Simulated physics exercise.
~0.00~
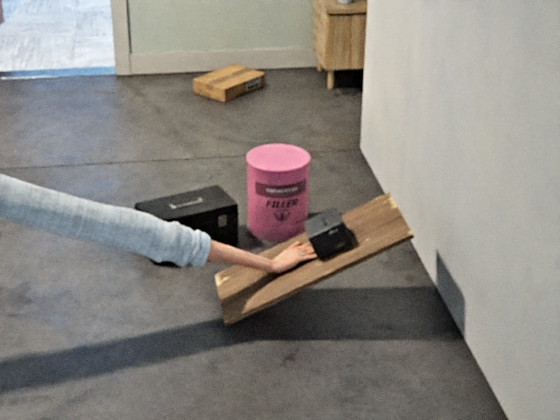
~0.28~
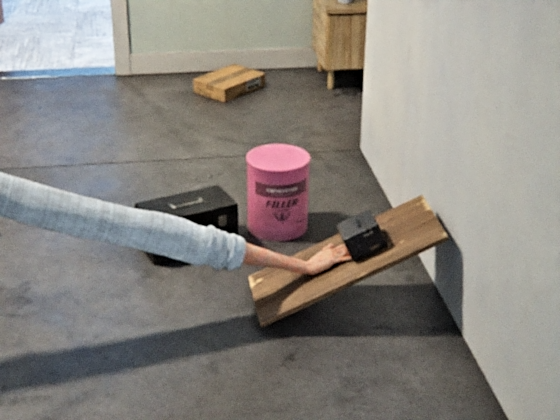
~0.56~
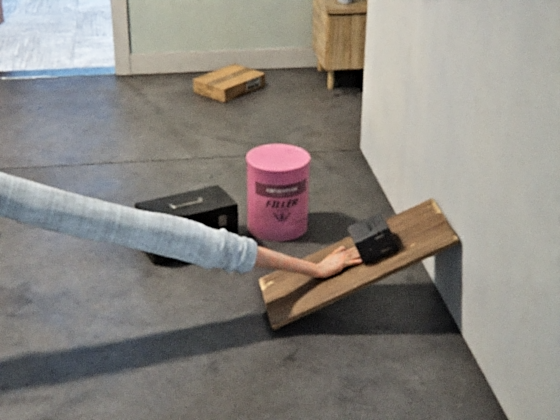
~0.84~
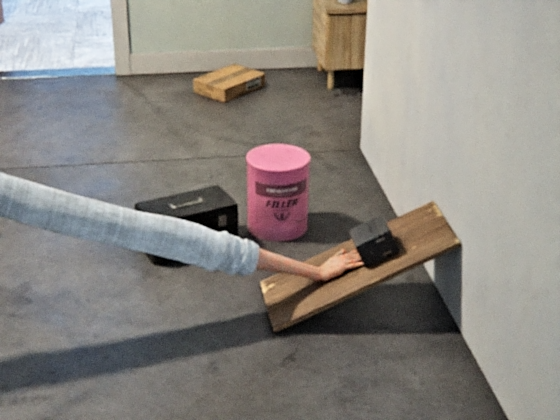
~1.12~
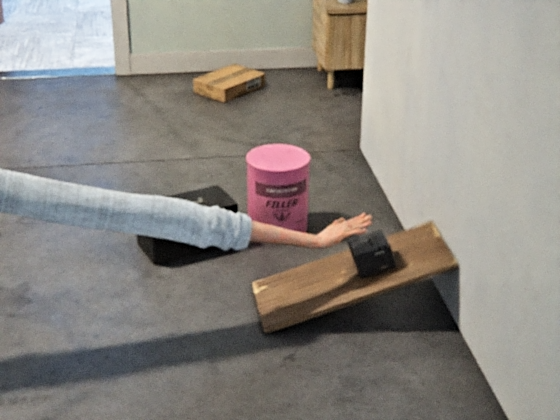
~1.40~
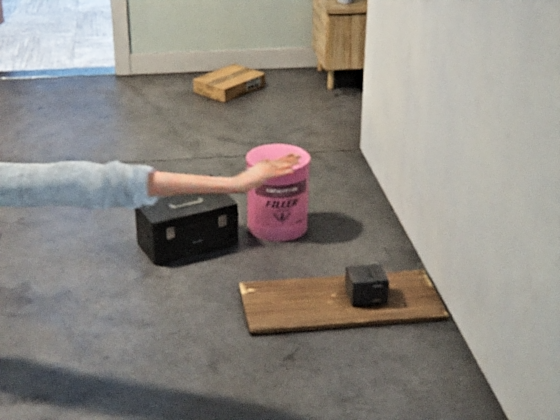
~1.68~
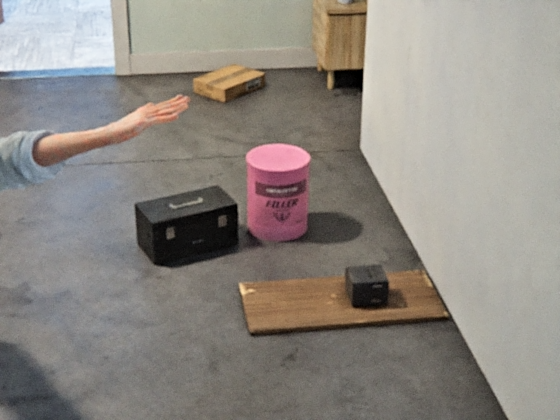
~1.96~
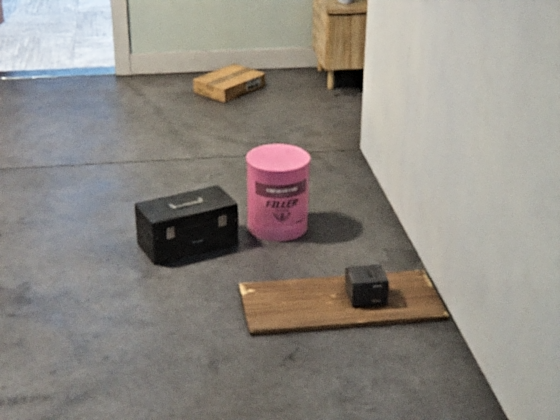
In this clip, a hand moves a tilted brown board carrying a small black box right toward a bare wall, then lets go and withdraws. The board slips down and ends lying flat on the floor with the box still on it, beside an unmoved black toolbox and pink pail.
